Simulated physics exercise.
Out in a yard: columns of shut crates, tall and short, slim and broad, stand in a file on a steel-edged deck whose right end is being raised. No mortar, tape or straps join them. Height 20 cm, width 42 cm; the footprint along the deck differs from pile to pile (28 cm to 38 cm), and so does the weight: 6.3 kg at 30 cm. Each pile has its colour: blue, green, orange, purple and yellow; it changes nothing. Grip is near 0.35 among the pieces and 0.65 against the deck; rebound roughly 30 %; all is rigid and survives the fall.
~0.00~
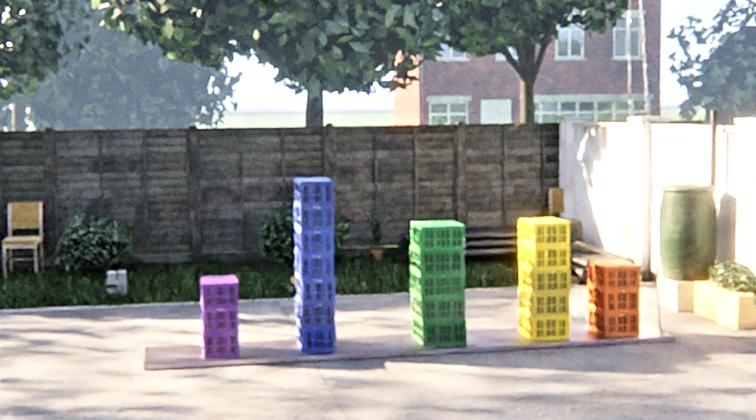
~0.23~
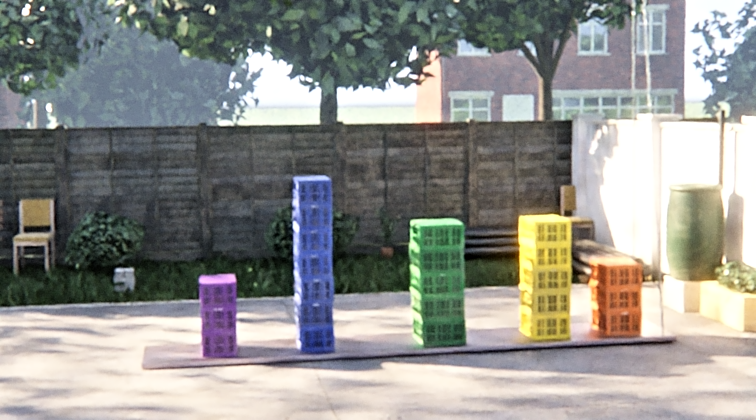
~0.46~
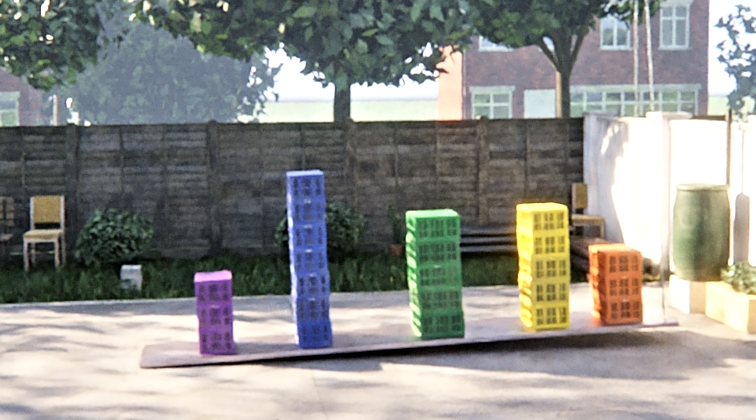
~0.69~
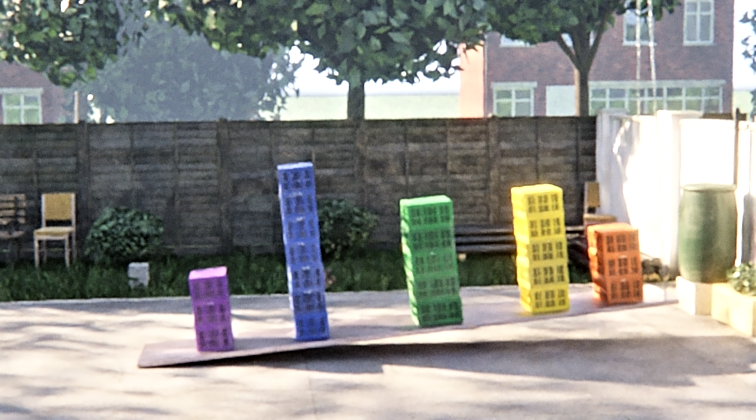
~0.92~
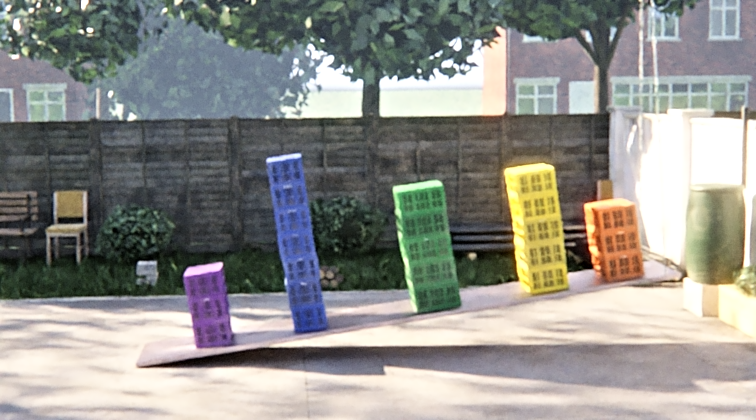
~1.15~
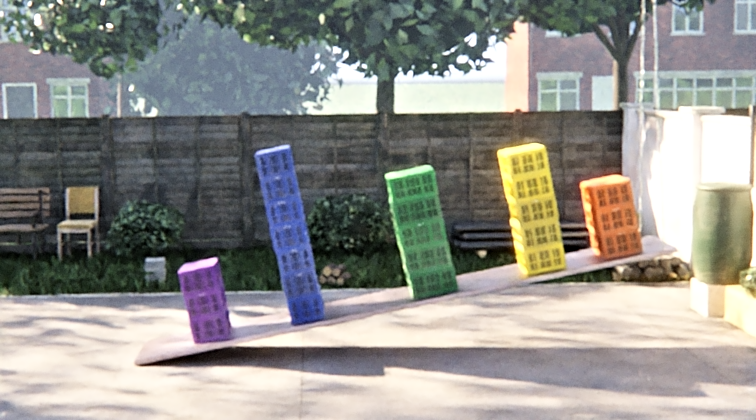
Five colored stacks of crates lean leftward as the deck beneath them rises at its right end.
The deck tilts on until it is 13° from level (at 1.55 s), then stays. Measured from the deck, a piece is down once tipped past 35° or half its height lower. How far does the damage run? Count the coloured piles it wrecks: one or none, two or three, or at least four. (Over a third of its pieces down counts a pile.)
Piles wrecked: Two or three.
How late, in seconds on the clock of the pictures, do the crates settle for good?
At about 4.0 s.
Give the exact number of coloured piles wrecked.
The count is 2.
By 1.36 s, slope 12°; none of the 23 crates down, 3 disturbed; top blue crate moved 27 mm.
By 2.12 s, slope 13°; 7 of the 23 crates down; top blue crate tilted 40°, 23 cm lower.
By 2.76 s, slope 13°; 9 of the 23 crates down; top blue crate upside down; top purple crate on its side.
When it is over (4.0 s), slope 13°; 9 of the 23 crates down; top blue crate upside down; top purple crate on its side. Wrecked, blue and purple. In pixels of the last frame, middles, top purple crate near (105, 336).
